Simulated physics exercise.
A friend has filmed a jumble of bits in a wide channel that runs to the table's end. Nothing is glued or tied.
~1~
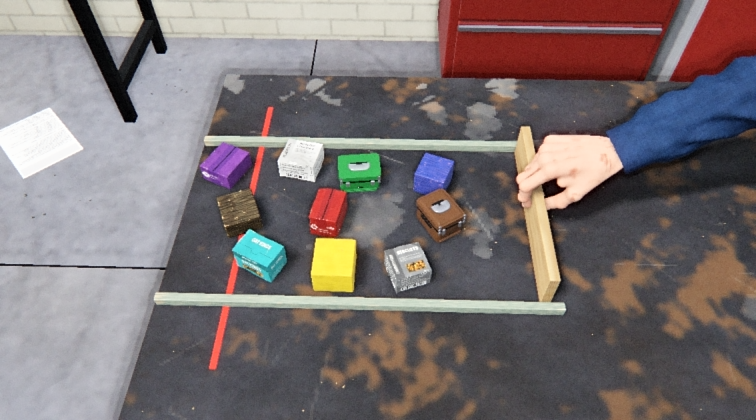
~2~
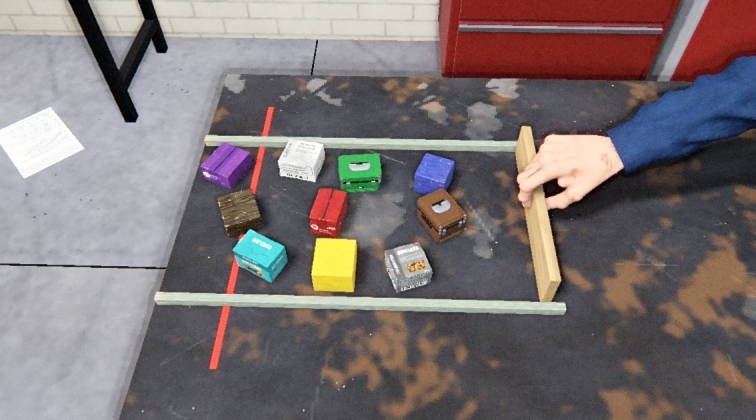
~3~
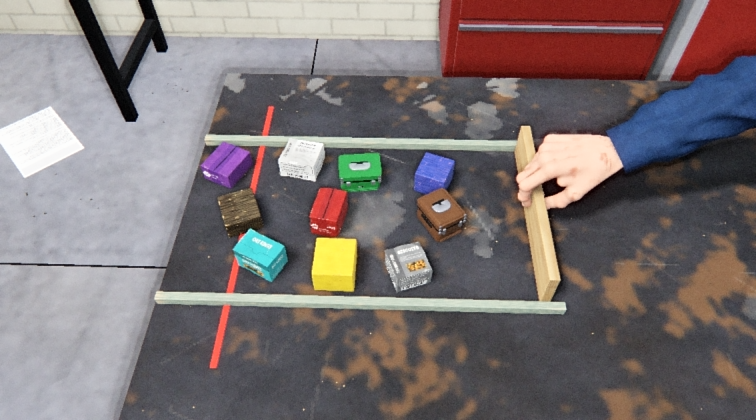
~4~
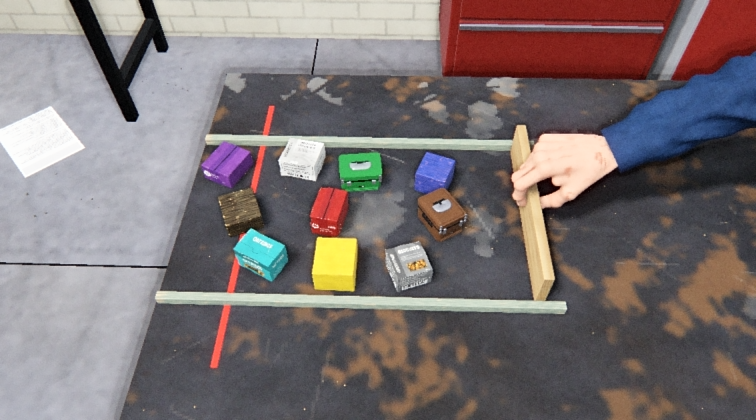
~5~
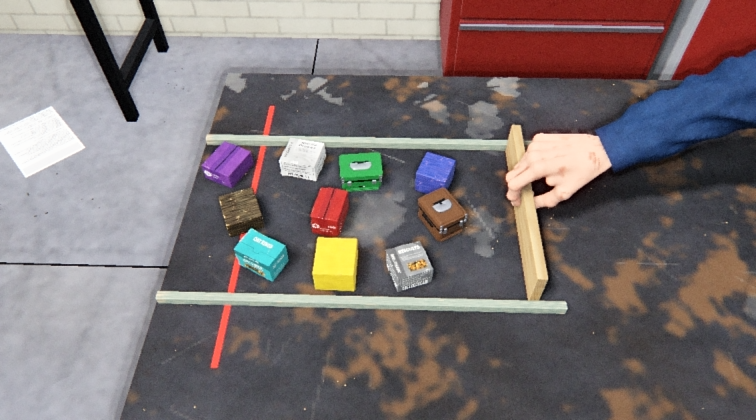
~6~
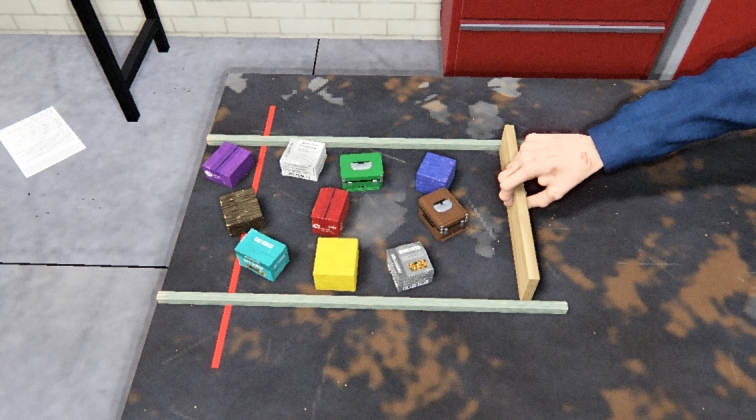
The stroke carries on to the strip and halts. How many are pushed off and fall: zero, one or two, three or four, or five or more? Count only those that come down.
In the end the number that fall off is three or four.
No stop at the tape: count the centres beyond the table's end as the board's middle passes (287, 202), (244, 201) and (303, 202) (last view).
Past the end: 1, 4 and 1.
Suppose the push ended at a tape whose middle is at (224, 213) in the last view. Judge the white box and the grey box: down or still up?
The white box comes down; the grey box is kept.
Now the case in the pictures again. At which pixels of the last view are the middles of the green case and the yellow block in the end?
About (206, 167), and the other about (176, 263).
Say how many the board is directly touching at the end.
The number is 3.
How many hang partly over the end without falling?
The number is 2.
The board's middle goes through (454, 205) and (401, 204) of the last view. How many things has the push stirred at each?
By then 2, and 4.
Soon after, none off yet; purple box at rest near (229, 165); black block at rest near (242, 212); turquoise box at rest near (263, 255).
Then, none off yet; purple box at rest near (229, 165); black block at rest near (242, 212); turquoise box moved a little near (250, 256).
Further on, one off so far; purple box falling near (188, 227); black block moved about its own width near (210, 209); turquoise box moved well along near (178, 262).
At rest, the number that fall off is three or four; fallen, white box, turquoise box, black block and purple box.
